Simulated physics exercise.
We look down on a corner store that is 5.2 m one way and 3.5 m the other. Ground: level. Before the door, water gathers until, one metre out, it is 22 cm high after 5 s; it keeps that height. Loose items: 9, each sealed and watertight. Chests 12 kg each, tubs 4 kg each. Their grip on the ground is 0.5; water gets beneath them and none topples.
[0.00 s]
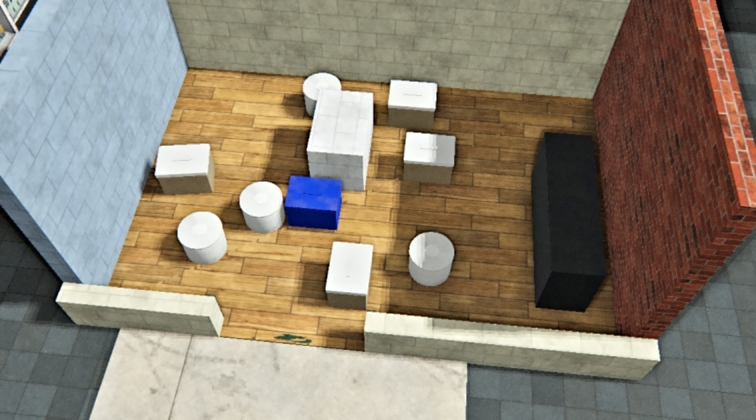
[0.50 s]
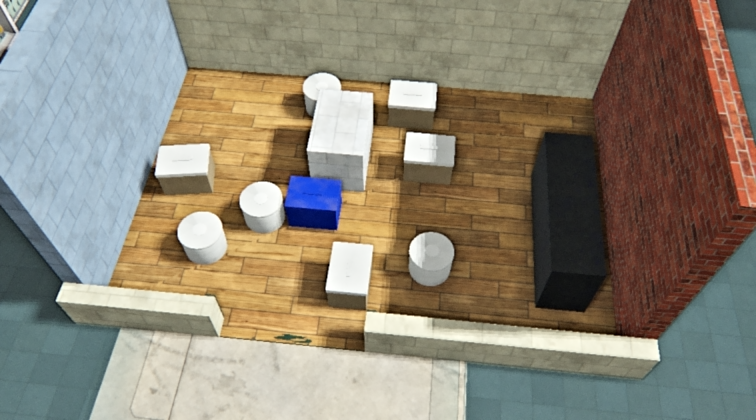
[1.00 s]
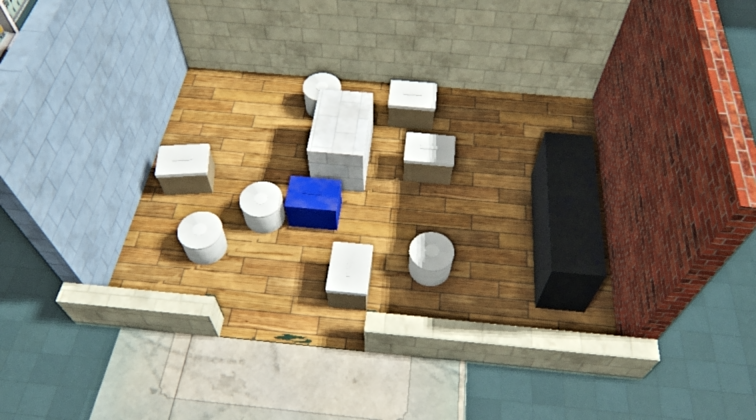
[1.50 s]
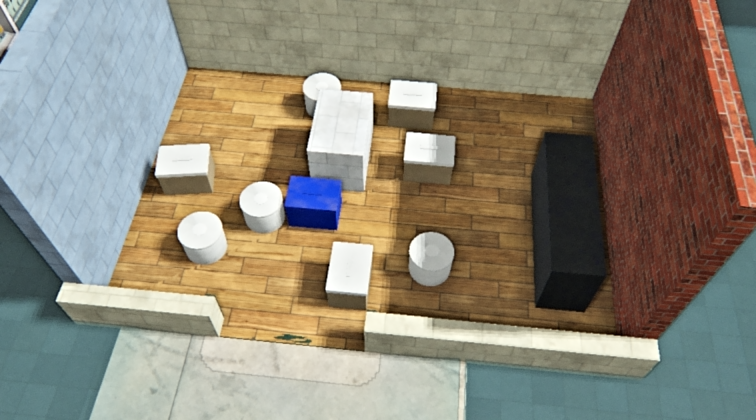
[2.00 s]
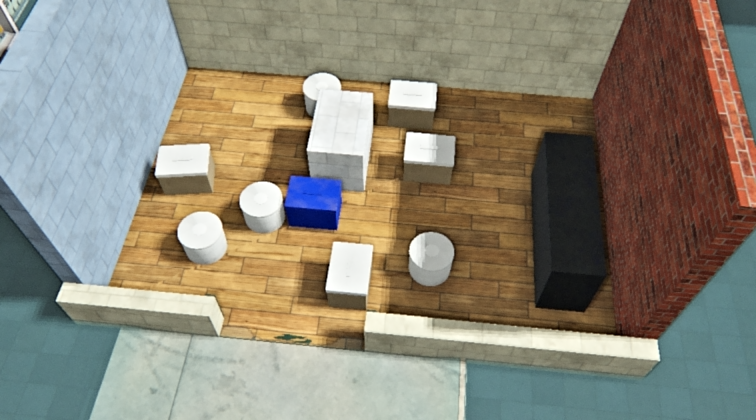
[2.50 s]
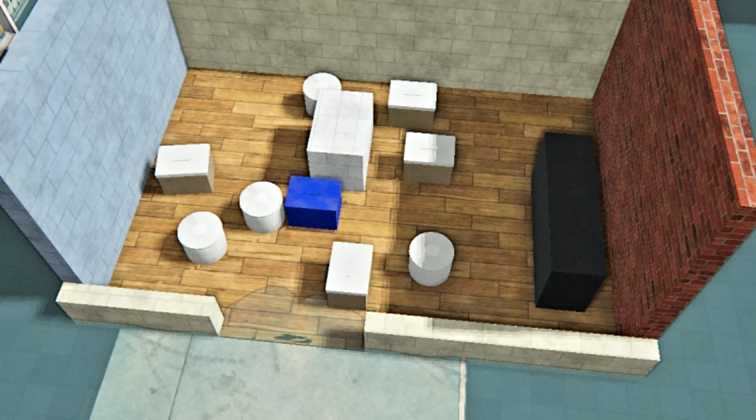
In the video, a roofless corner store holding white chests, tubs, a blue chest and a black block is seen from above as water covers the ground outside, then a shallow patch appears inside the doorway; the objects stay still.
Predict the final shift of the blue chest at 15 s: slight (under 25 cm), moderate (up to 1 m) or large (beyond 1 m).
It'll show a big shift.
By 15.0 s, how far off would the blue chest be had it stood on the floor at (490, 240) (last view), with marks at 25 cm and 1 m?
Looks like it is pushed slightly.
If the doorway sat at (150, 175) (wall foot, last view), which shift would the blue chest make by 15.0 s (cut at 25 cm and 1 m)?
Outcome - blue chest: Well off.
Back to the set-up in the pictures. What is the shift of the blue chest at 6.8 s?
30 cm or so by then.
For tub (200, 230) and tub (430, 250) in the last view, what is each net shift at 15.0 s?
They've ended up 140 cm and 5 cm away, in that order.
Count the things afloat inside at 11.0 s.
I get 9.
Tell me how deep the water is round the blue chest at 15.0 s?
Near 17 cm deep.
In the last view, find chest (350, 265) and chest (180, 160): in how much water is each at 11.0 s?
About 14 and 15 cm.
After 3.5 s the blue chest is near (313, 193), 0.0 m from its start, aground; 0 afloat.
After 6.8 s the blue chest is near (294, 173), 0.3 m from its start, afloat; 4 afloat.
After 11.0 s the blue chest is near (303, 62), 1.9 m from its start, afloat; 9 afloat.
After 15.0 s the blue chest is near (527, 90), 2.8 m from its start, afloat; 9 afloat.
